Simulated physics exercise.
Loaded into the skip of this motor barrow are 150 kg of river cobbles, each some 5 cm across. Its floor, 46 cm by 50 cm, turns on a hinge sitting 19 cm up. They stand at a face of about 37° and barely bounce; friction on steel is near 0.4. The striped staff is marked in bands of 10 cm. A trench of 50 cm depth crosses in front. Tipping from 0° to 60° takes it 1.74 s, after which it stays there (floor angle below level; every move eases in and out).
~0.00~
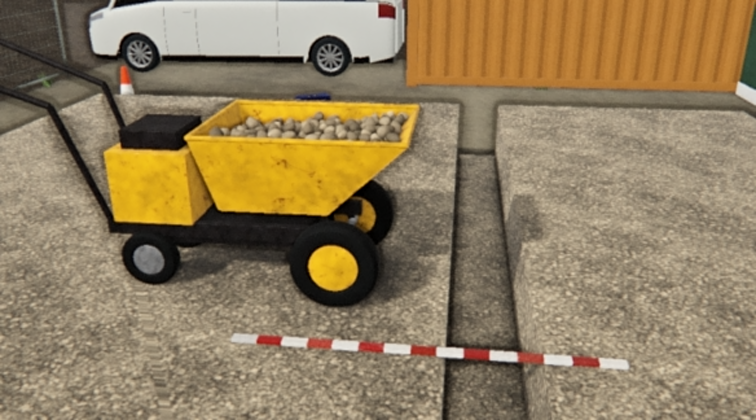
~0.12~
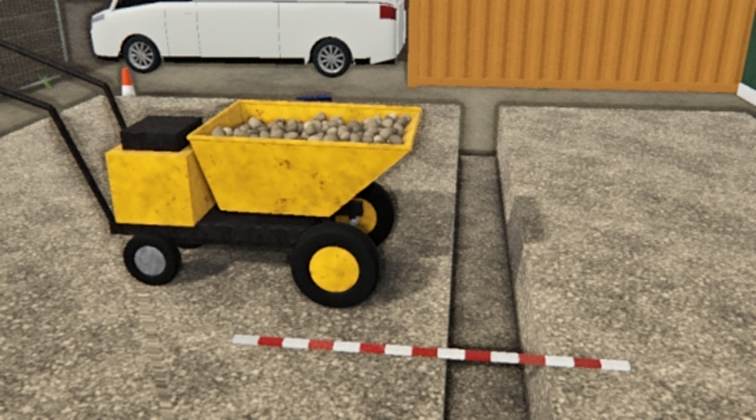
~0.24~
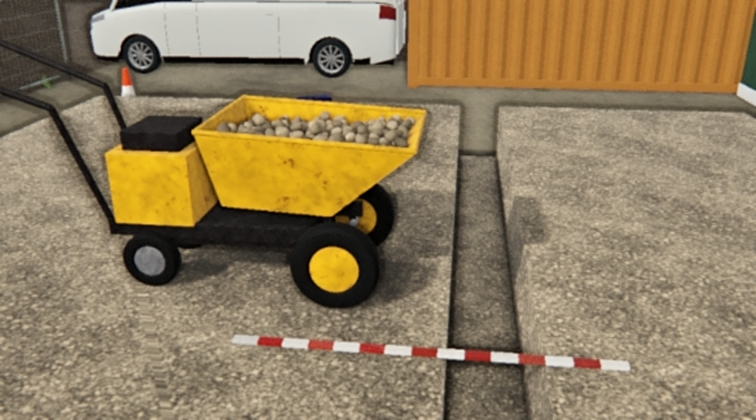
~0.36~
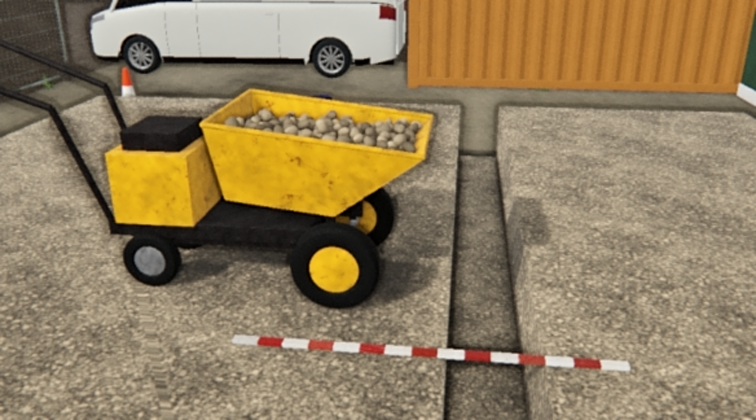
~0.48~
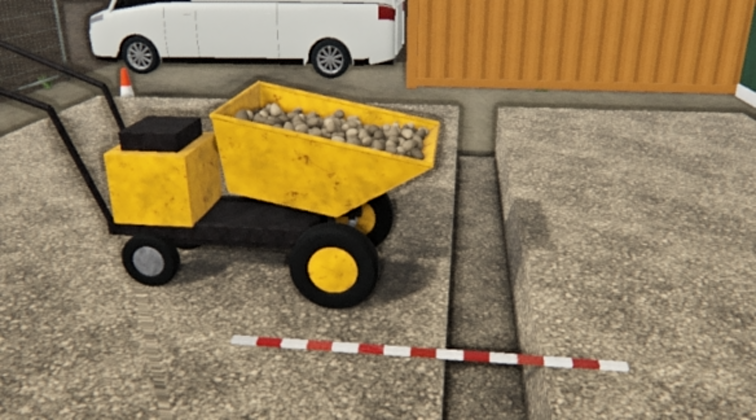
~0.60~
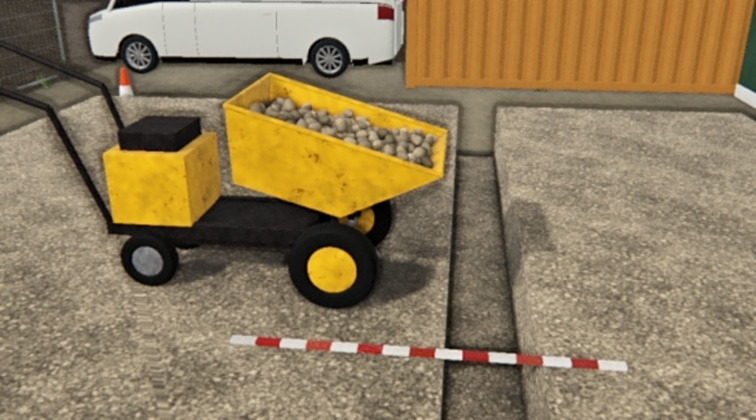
A yellow motor barrow slowly tilts its skip of stones forward, toward the right.
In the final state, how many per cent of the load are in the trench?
About 81 per cent are in the trench in the final state.
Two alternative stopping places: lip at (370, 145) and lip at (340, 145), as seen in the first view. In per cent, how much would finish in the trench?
Around 100% for the first place and 95% for the second.
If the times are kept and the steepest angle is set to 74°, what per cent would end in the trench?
Around 90 per cent would finish in the trench.
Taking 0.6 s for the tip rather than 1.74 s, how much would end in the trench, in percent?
Roughly 60% would finish there.
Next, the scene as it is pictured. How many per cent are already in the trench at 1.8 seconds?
25 per cent or so by then.
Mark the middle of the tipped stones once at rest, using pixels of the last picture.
Somewhere near pixel (500, 358).
After 1.3 s the floor is at 50°; 100 % in the skip; the foremost stones are at (476, 214).
After 1.8 s the floor is at 60°; 72 % in the skip, 24 % in the trench, 4 % past the trench; the foremost stones are at (571, 297).
After 2.2 s the floor is at 60°; 42 % in the skip, 41 % in the trench, 16 % past the trench; the foremost stones are at (633, 293).
After 4.1 s the floor is at 60°; 0 % in the skip, 81 % in the trench, 19 % past the trench; the foremost stones are at (661, 273).
